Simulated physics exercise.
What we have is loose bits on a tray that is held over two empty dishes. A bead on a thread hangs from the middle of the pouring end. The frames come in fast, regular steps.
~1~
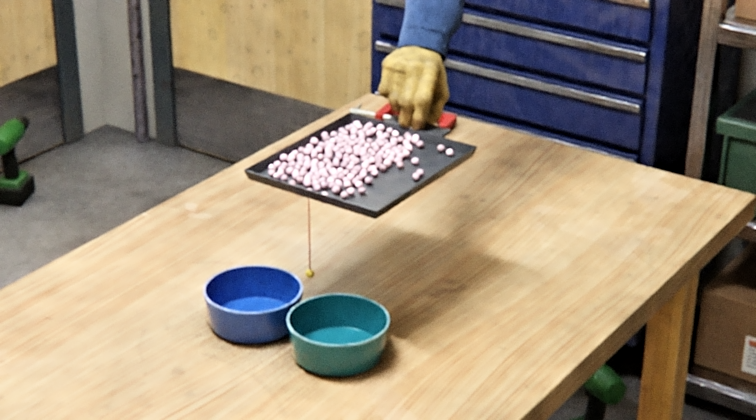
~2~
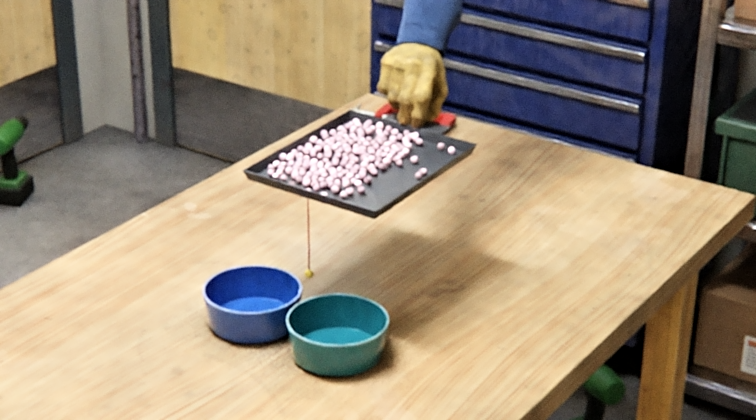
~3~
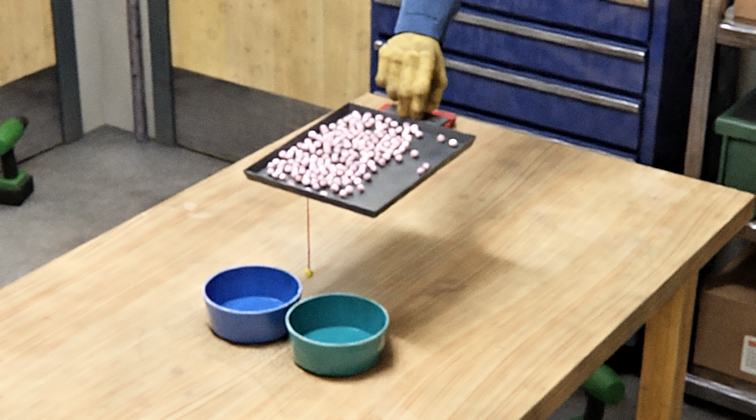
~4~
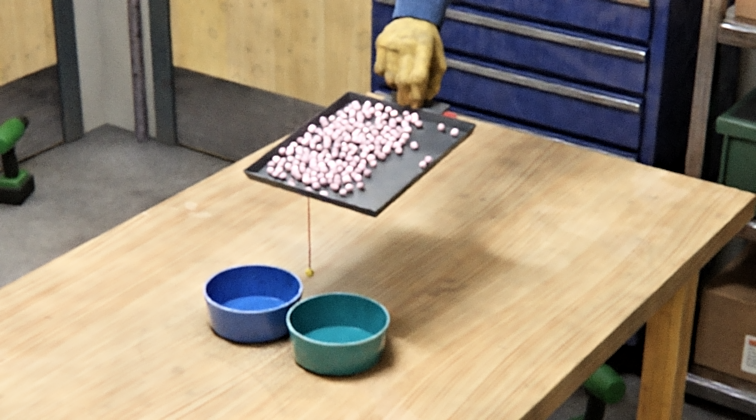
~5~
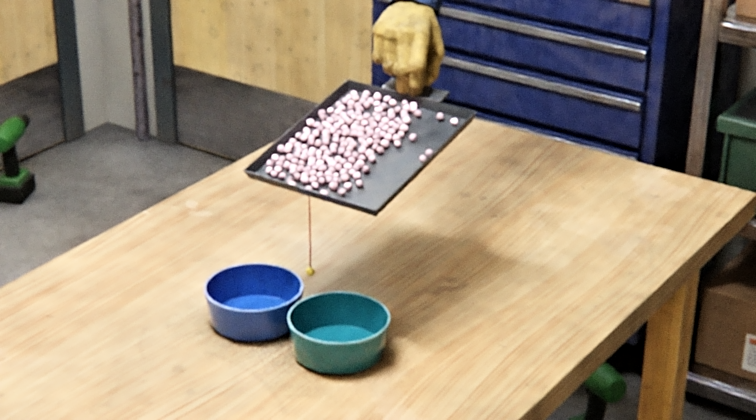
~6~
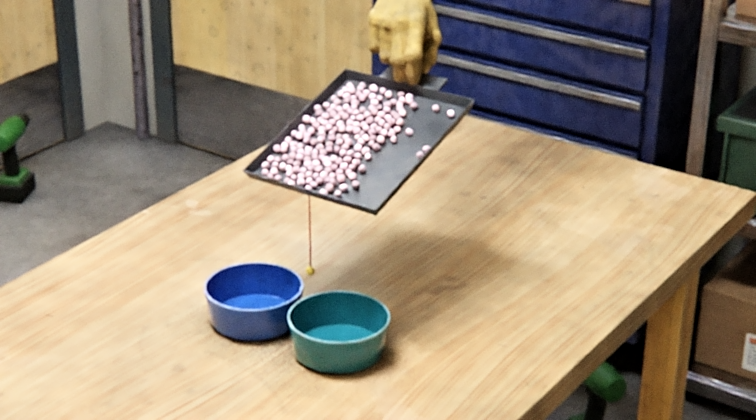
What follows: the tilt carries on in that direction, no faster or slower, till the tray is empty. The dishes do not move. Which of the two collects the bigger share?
The left dish gets more.
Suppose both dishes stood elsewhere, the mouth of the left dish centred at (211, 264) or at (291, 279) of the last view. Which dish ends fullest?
The first try: The right-hand dish. The second: Left.
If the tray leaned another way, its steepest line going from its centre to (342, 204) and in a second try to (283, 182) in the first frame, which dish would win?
The first try: The right dish. The second: The left-hand dish.
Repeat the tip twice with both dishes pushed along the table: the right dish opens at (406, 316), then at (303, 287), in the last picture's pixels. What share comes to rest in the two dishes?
In turn 30 and 70 in a hundred.
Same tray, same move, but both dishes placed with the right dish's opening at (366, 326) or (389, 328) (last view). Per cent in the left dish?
Near 60 % and 50 %.
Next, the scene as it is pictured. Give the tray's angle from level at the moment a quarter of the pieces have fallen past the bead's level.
Around 65° of tilt.
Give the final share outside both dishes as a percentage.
Some 10 per cent.
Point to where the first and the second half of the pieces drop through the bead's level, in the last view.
Early half (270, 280), late half (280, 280).
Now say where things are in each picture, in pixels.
The first frame shows corners of the pouring end (249, 169) and (376, 209), level; middle of the load (346, 158), sugar pearls; left dish (223, 322); right dish (308, 355); bead on its thread (310, 274).
The second frame shows corners of the pouring end (248, 170) and (375, 209), level; middle of the load (345, 156).
The third frame shows corners of the pouring end (248, 170) and (374, 208), tipped barely, level across its low end; middle of the load (345, 152).
The fourth frame shows corners of the pouring end (248, 170) and (375, 208), tipped a little, level across its low end; middle of the load (345, 146).
The fifth frame shows corners of the pouring end (248, 169) and (375, 207), tipped a little, level across its low end; middle of the load (343, 141).
The sixth frame shows corners of the pouring end (248, 169) and (374, 206), tipped clearly, level across its low end; middle of the load (339, 138), almost all on the move; left dish (223, 319); right dish (309, 352).
Just after the last frame, tray tipped steeply; roughly two thirds on the tray; about a tenth in the right dish; roughly a quarter in the left dish; just a few outside both; roughly a quarter in the air.
A moment on, tray tipped right over; roughly a quarter in the right dish; roughly two thirds in the left dish; about a tenth outside both; about a tenth in the air.
Further on, tray tipped past a quarter turn; roughly a quarter in the right dish; roughly two thirds in the left dish; about a tenth outside both.
When it is over, tray tipped past a quarter turn; roughly a quarter in the right dish; roughly two thirds in the left dish; about a tenth outside both.
